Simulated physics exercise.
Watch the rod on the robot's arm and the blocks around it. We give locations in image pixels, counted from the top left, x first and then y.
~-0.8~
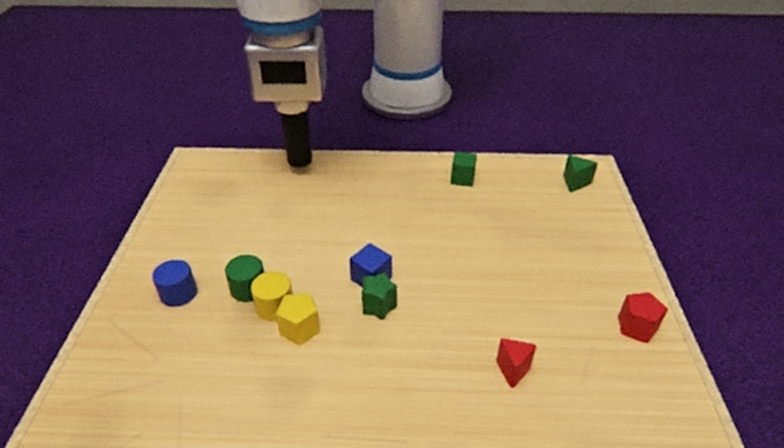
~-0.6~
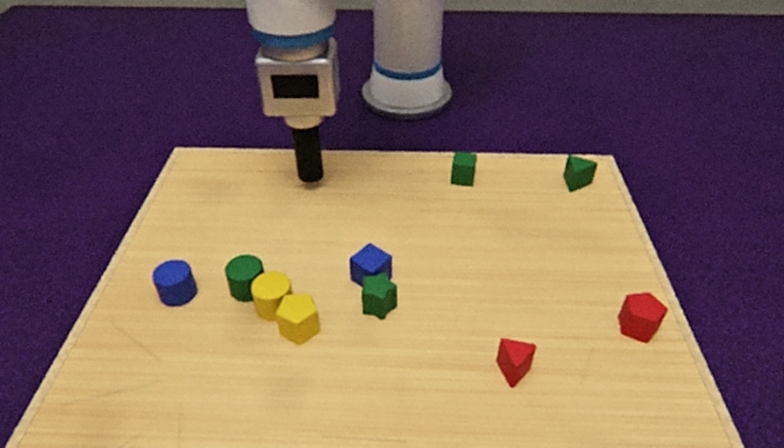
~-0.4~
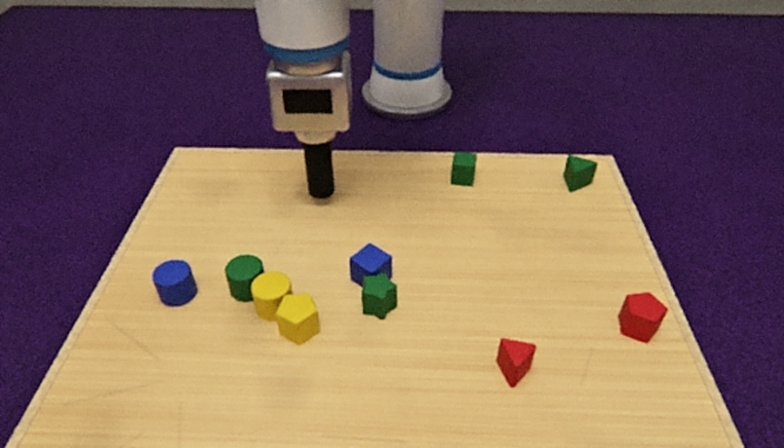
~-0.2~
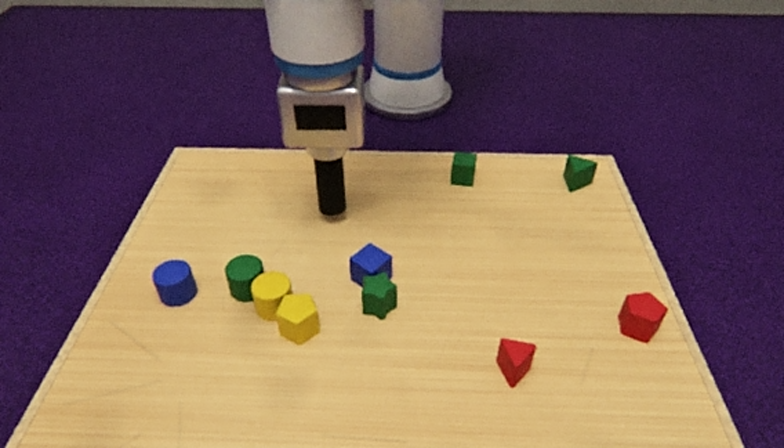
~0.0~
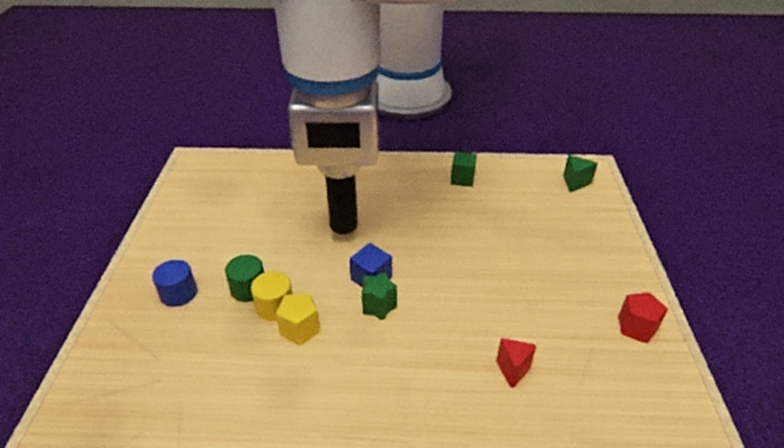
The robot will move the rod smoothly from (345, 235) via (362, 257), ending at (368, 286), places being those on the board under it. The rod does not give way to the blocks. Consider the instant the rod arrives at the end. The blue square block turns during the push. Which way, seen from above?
From overhead, the rotation is clockwise.
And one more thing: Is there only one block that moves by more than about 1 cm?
No
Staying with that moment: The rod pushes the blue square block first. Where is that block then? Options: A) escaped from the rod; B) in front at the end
That would be B.
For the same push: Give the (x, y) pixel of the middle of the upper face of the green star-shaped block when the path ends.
Around (385, 312).
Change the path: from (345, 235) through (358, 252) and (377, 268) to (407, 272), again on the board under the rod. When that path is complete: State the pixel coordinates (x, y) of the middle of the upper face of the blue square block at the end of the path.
For the centre of its top, I'd go with (389, 272).
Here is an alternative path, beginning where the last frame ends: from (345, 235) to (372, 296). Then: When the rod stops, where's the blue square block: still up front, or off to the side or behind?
Final position: Ahead.
What follows on the original path. Halfway along, rod (362, 248); nothing pushed yet.
At the end, rod (368, 276); yellow five-sided block unmoved; blue square block (381, 285), turned 20° clockwise; green star-shaped block (385, 312).
